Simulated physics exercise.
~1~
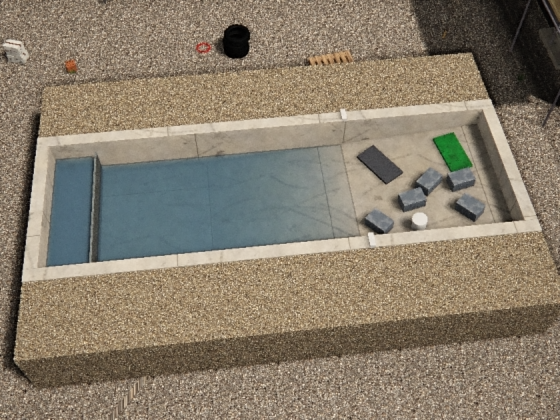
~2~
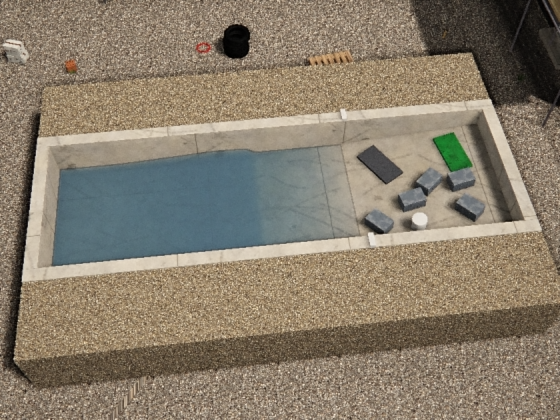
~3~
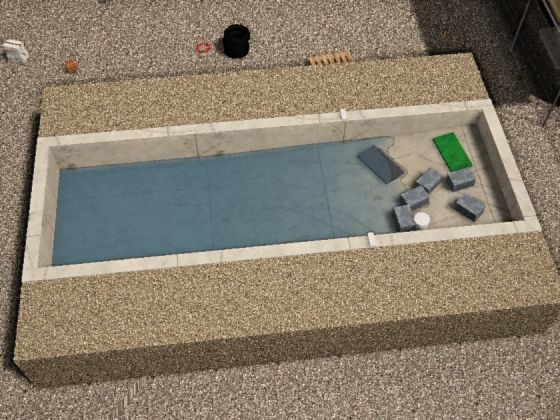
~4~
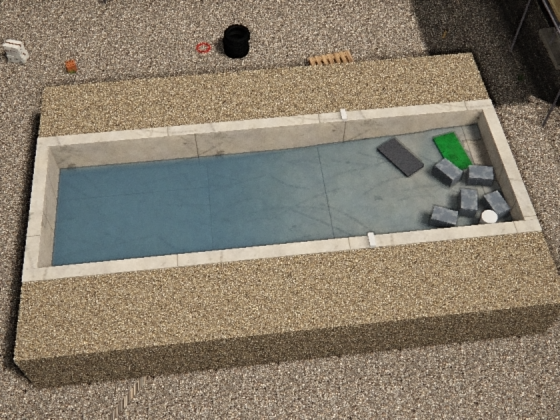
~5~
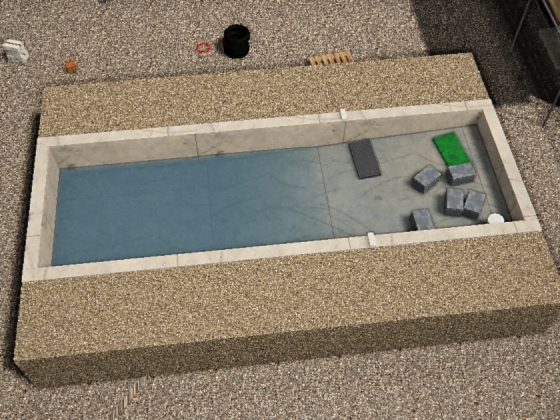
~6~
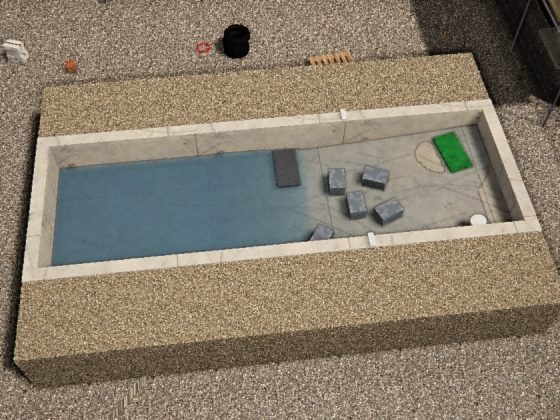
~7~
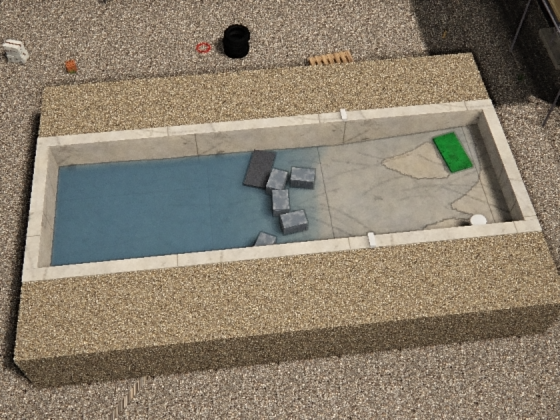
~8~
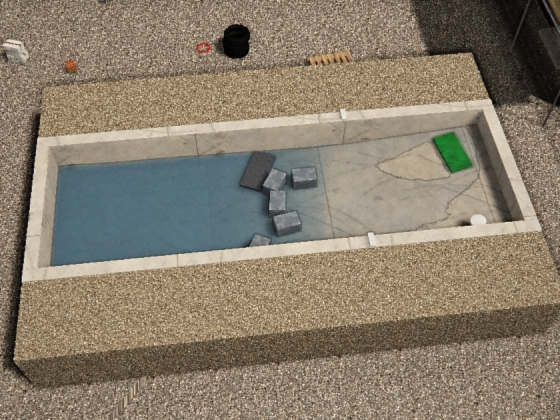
A long, pale-walled basin set in a speckled tan block is seen from above at an angle, with blue water held behind a barrier at its left end and more water beyond. On the dry right end lie grey crates, a dark flat panel, a green mat and a small white round object. The barrier vanishes and the water surges rightward up the slope, reaching the objects and pushing the crates right. Then it drains back, carrying the crates and dark panel left. They end clustered near the middle, while the green mat and white object remain at right.
